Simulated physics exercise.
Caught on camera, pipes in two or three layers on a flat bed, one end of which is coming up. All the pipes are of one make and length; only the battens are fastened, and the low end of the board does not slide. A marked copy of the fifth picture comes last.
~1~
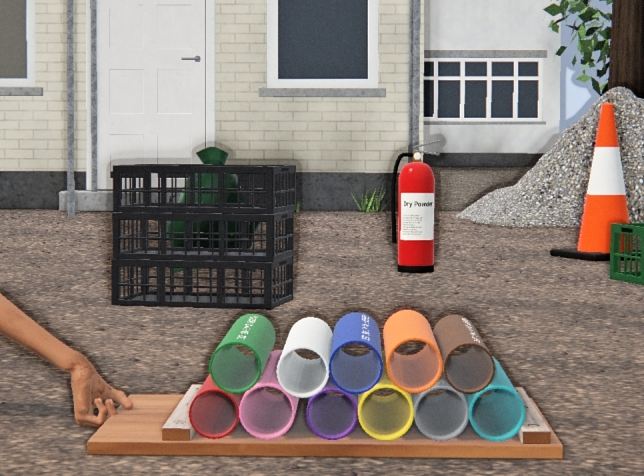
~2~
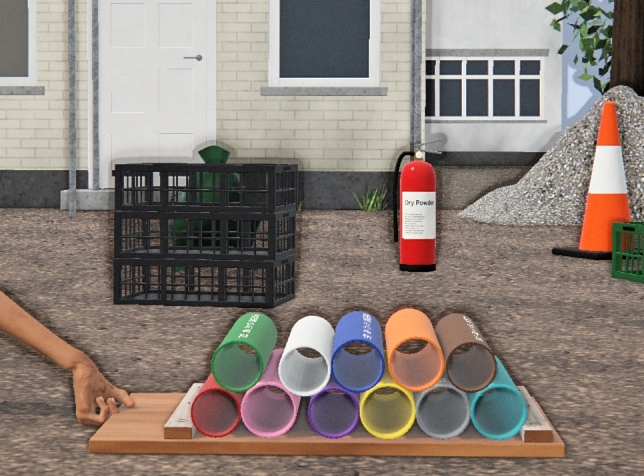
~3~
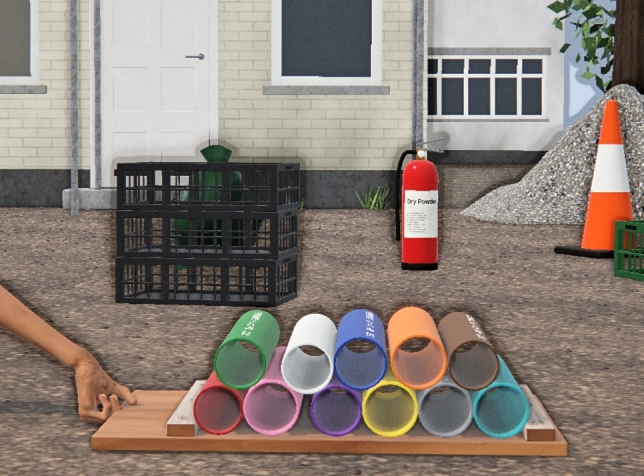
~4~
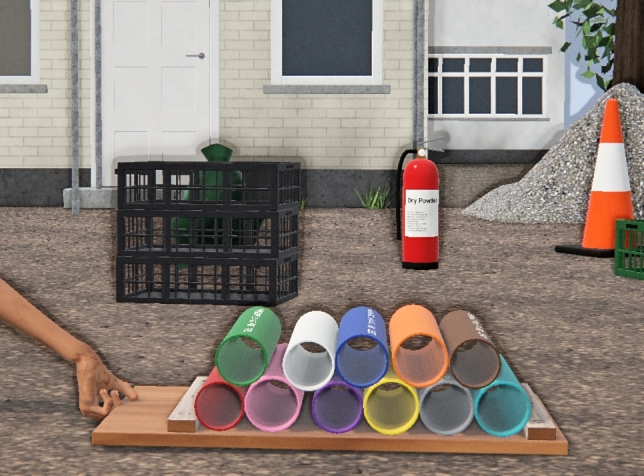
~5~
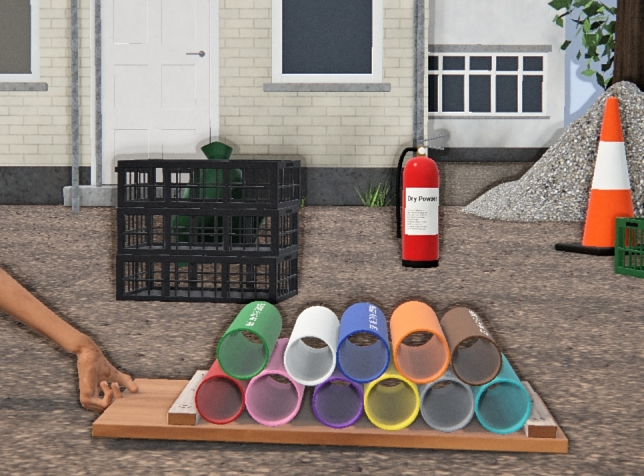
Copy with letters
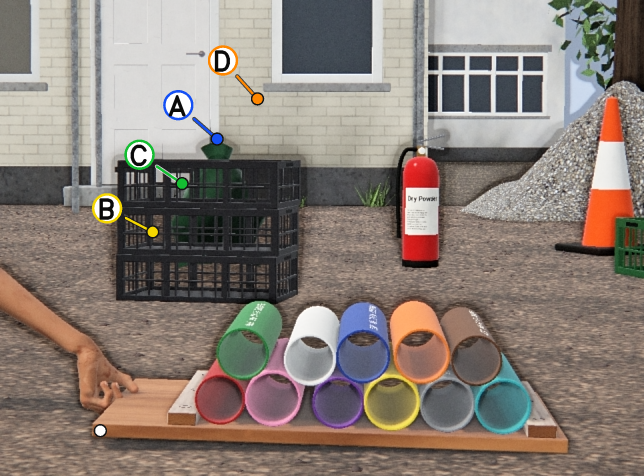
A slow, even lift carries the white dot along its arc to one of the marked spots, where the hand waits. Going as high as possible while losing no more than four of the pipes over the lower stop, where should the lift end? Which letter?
Mark B is as high as it can go.
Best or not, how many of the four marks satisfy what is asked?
The number is one.
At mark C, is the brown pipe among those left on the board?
The brown pipe: No.
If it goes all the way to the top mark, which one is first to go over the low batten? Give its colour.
First is the brown one.
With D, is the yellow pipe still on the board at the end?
No, with D.
On the marked copy, A at (217, 139); B at (153, 232); C at (182, 183); D at (257, 99); the white dot at (100, 431).
Following B. Soon after the start, board at 19°.
Later, board at 27°.
In the end, board at 27°, four over the low batten (white, brown, blue, orange).
As for the rest, A eleven over the low batten; C eleven over the low batten; D eleven over the low batten.
